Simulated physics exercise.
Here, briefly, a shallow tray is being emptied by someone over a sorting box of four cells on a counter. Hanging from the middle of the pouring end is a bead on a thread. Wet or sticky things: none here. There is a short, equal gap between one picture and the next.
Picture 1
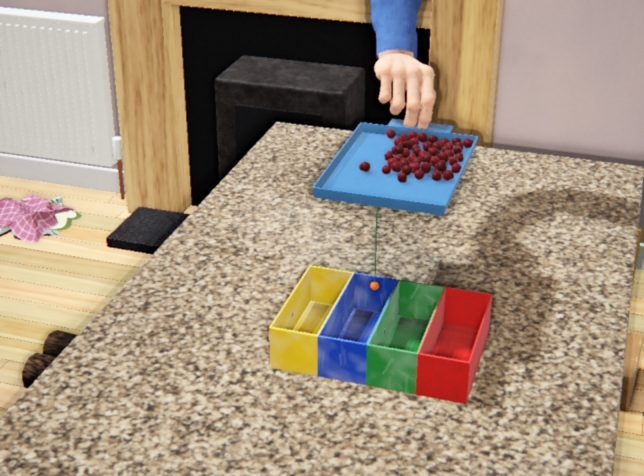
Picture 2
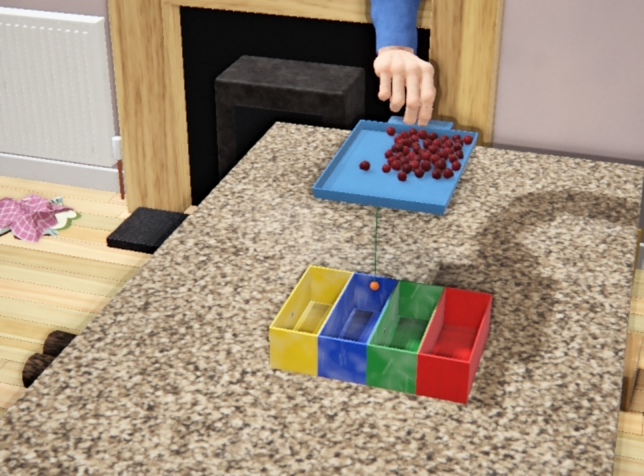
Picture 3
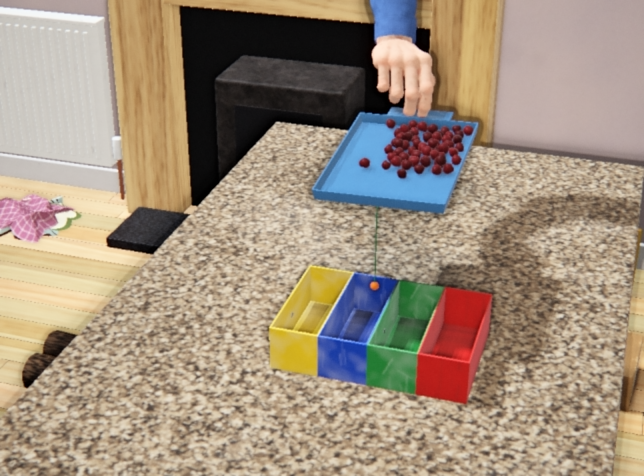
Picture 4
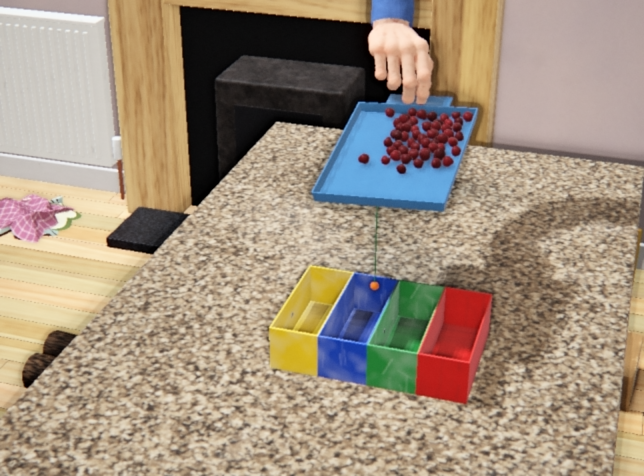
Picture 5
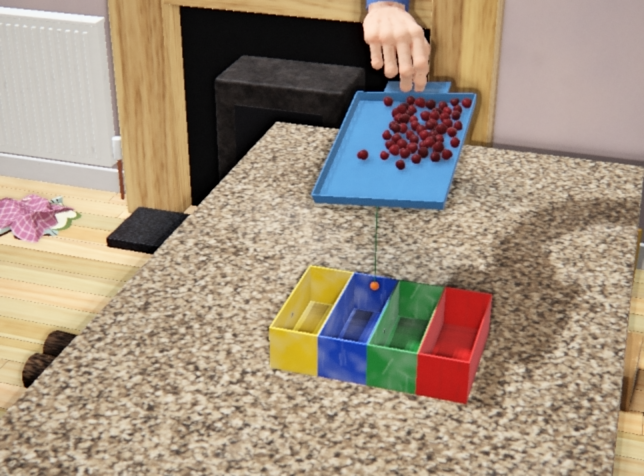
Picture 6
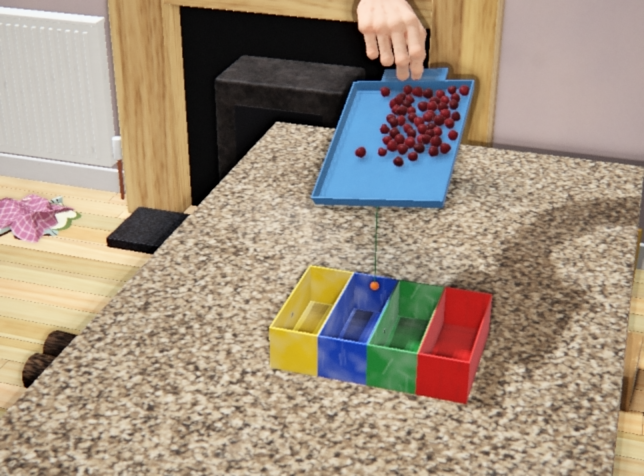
A hand lifts the back of a blue tray of dark red berries above four coloured cells.
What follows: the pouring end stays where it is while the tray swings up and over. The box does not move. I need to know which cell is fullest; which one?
That is the yellow cell.
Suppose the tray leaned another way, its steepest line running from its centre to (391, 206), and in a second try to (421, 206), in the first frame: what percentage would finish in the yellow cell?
You'd see roughly 10 per cent the first time and 0 per cent the second.
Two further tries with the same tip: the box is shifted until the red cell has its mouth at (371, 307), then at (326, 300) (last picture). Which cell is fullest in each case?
So the first one goes to the green cell and the second to that red cell.
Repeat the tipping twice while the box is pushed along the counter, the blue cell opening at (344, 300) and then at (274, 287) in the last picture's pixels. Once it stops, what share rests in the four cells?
Result, in turn: 90 %, 90 %.
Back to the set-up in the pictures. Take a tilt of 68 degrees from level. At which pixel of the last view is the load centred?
The load's middle is around (346, 182).
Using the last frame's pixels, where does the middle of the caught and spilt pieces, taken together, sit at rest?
Roughly at (315, 342), give or take.
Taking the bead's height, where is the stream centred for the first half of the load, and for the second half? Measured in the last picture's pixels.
Early-half point (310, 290); late-half point (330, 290).
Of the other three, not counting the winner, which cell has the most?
The blue one.
Soon after the last picture, tray tipped steeply; most on the tray; a stray few in the yellow cell; a small part falling or outside the box.
A little later, tray tipped past a quarter turn; about two thirds on the tray; about a quarter in the yellow cell; a small part in the blue cell; a small part falling or outside the box.
Later still, tray tipped past a quarter turn; about half in the yellow cell; about a third in the blue cell; a stray few in the green cell; about a quarter falling or outside the box.
At rest, tray tipped past a quarter turn; about half in the yellow cell; about a third in the blue cell; a stray few in the green cell; none in the red cell; about a quarter outside the box.
